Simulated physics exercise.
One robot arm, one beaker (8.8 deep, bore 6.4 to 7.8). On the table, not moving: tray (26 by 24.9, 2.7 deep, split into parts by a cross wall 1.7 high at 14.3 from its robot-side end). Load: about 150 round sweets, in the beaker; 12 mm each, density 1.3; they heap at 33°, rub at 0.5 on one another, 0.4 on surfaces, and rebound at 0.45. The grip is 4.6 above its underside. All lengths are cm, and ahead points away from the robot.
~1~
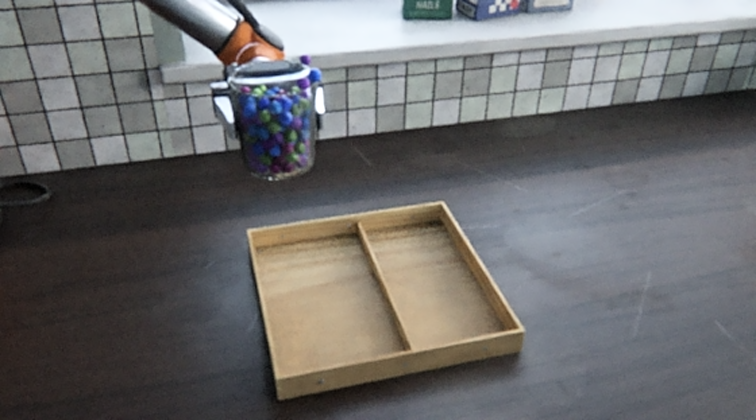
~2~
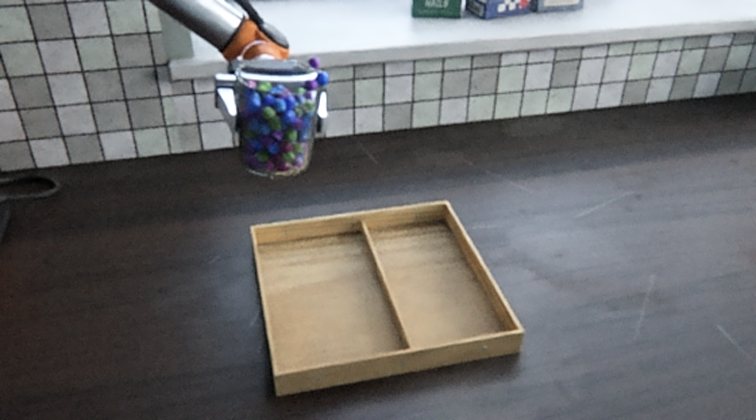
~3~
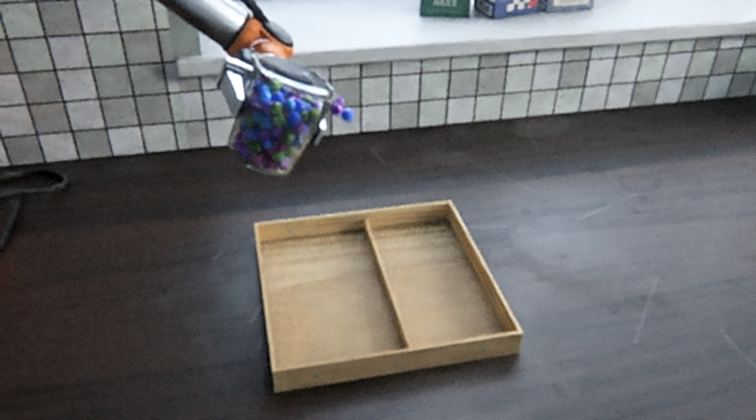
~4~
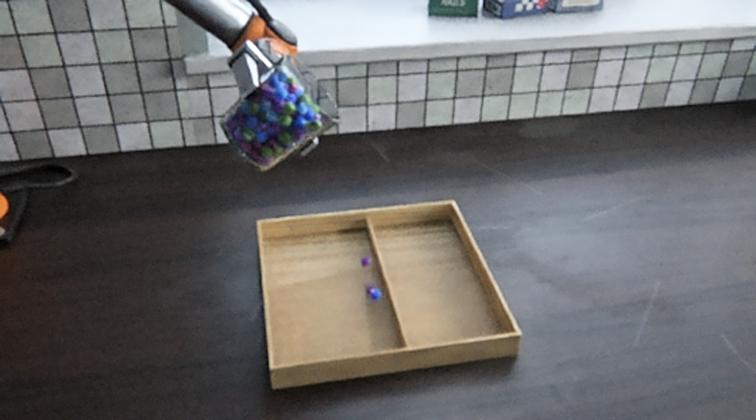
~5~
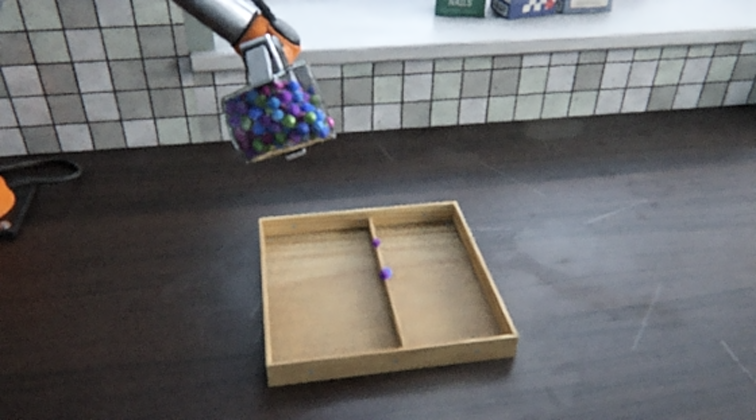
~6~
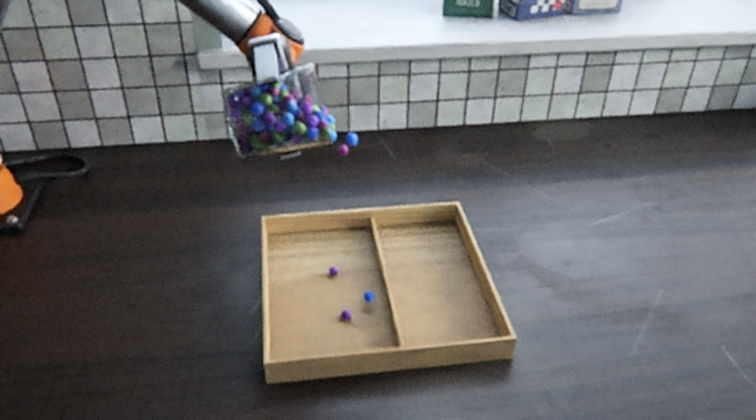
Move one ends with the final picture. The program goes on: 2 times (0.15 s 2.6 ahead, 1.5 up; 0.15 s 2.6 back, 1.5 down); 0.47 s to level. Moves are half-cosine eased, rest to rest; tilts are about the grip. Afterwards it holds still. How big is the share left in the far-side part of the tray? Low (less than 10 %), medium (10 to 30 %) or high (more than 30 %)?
In the far-side part of the tray the share is medium, 10 to 30 %.
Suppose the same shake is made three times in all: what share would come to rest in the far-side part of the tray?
In that case some 20 per cent.
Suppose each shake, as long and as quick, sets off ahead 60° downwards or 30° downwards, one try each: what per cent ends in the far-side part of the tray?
About 0 and 10 per cent.
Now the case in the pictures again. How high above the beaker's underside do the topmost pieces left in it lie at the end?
Some 6.5 cm.
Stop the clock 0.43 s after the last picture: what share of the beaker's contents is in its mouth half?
Some 50 per cent.
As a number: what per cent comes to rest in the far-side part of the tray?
Roughly 15 per cent.
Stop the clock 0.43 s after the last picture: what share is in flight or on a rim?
Roughly 4 per cent.
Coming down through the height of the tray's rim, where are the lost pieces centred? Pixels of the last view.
Around (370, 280).
Then, 0.43 s after the last picture, tilted 79° forward, highest piece 27 above the table; 113 in the beaker, 21 in the robot-side part, 12 in the far-side part, 6 in flight or on a rim.
Then, 0.86 s after the last picture, tilted 34° forward, highest piece 27 above the table; 88 in the beaker, 37 in the robot-side part, 26 in the far-side part, 1 in flight or on a rim.
Then, 1.27 s after the last picture, level, highest piece 27 above the table; 87 in the beaker, 38 in the robot-side part, 26 in the far-side part, 1 on the table or floor.
Then, 2.32 s after the last picture, level, highest piece 27 above the table; 87 in the beaker, 38 in the robot-side part, 26 in the far-side part, 1 on the table or floor.
Final count, 87 in the beaker, 38 in the robot-side part, 26 in the far-side part, 1 on the table or floor. That is 17 % in the far-side part of the tray.
